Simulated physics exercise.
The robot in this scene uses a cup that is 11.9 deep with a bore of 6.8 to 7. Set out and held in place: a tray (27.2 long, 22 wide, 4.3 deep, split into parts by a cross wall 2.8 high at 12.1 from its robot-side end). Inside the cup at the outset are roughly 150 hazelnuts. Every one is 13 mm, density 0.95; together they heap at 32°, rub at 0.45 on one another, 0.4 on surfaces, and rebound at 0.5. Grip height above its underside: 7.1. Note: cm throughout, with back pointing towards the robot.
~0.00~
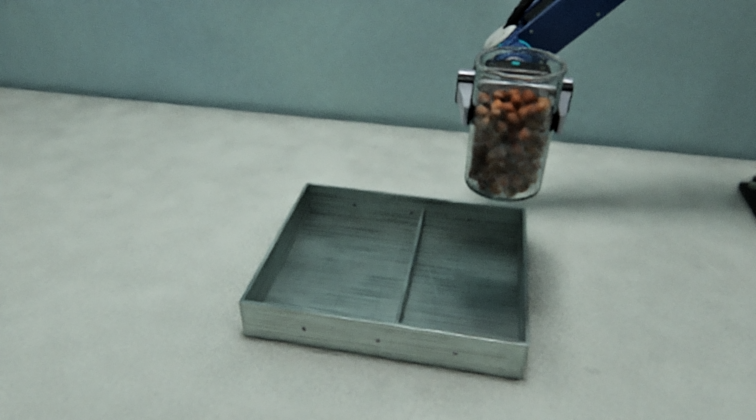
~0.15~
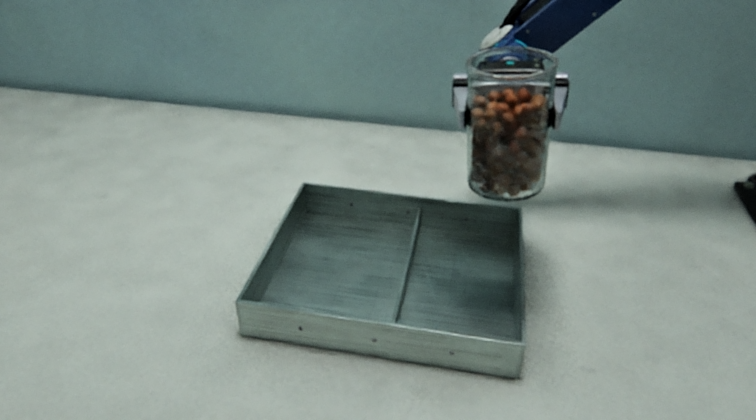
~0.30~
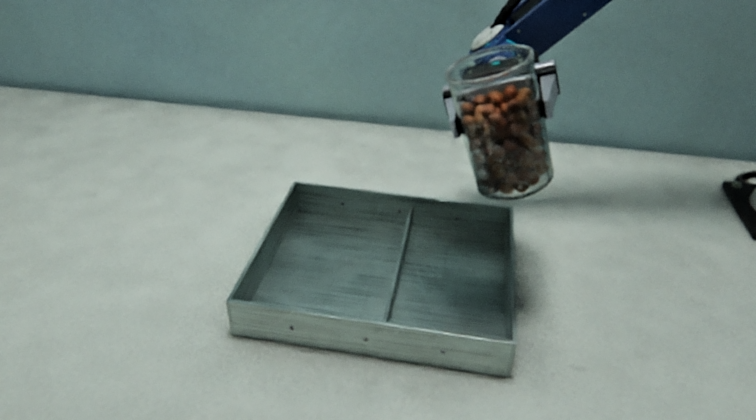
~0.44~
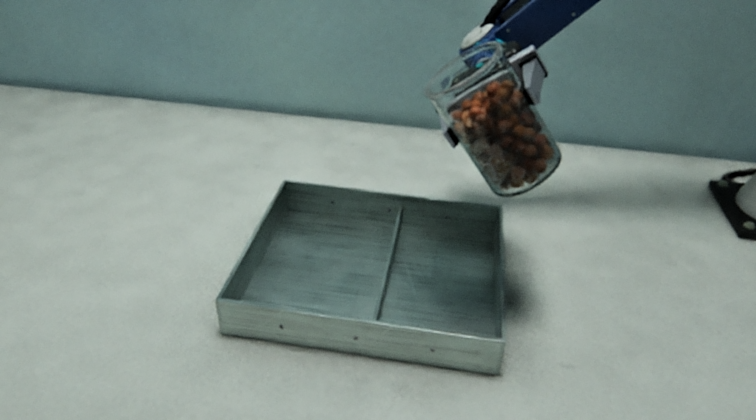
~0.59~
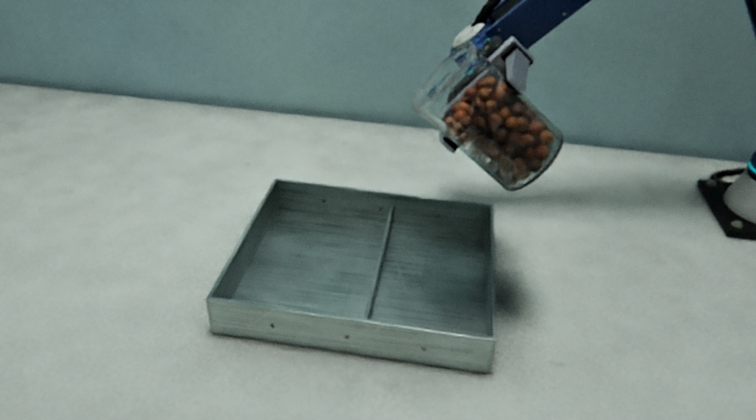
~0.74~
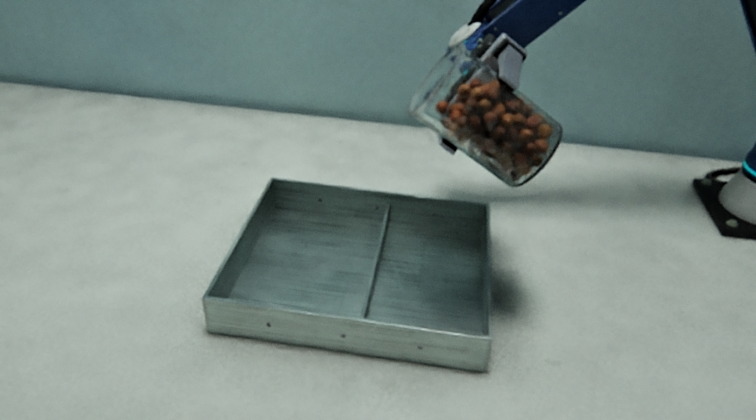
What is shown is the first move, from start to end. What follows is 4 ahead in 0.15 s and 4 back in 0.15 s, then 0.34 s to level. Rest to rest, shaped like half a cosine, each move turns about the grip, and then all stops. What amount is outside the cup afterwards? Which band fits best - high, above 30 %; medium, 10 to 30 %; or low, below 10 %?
Low, below 10 %.
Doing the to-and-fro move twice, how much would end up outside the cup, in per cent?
In that case it would be roughly 5 per cent.
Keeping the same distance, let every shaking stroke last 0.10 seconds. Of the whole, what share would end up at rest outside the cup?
Estimate for that case: 10 %.
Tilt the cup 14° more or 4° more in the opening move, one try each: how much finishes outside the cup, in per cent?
Roughly 5 and 0 percent.
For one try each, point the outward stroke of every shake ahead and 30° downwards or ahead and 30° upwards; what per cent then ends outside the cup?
It comes to around 0 per cent on the first try and around 5 per cent on the second.
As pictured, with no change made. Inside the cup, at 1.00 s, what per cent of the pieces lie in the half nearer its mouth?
Mouth half share: Roughly 40 %.
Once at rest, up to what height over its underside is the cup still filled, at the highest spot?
It reaches close to 10.0 cm in the end.
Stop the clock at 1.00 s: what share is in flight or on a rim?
Roughly 1 per cent.
After 1.00 s, tilted 57° forward, highest piece 24 above the table; 146 in the cup, 1 in flight or on a rim.
After 1.25 s, tilted 18° forward, highest piece 25 above the table; 143 in the cup, 2 in the robot-side part, 2 in the far-side part.
After 1.58 s, level, highest piece 25 above the table; 143 in the cup, 2 in the robot-side part, 2 in the far-side part.
After 2.63 s, level, highest piece 25 above the table; 143 in the cup, 2 in the robot-side part, 2 in the far-side part.
In the end, 143 in the cup, 2 in the robot-side part, 2 in the far-side part. That is 3 % outside the cup.
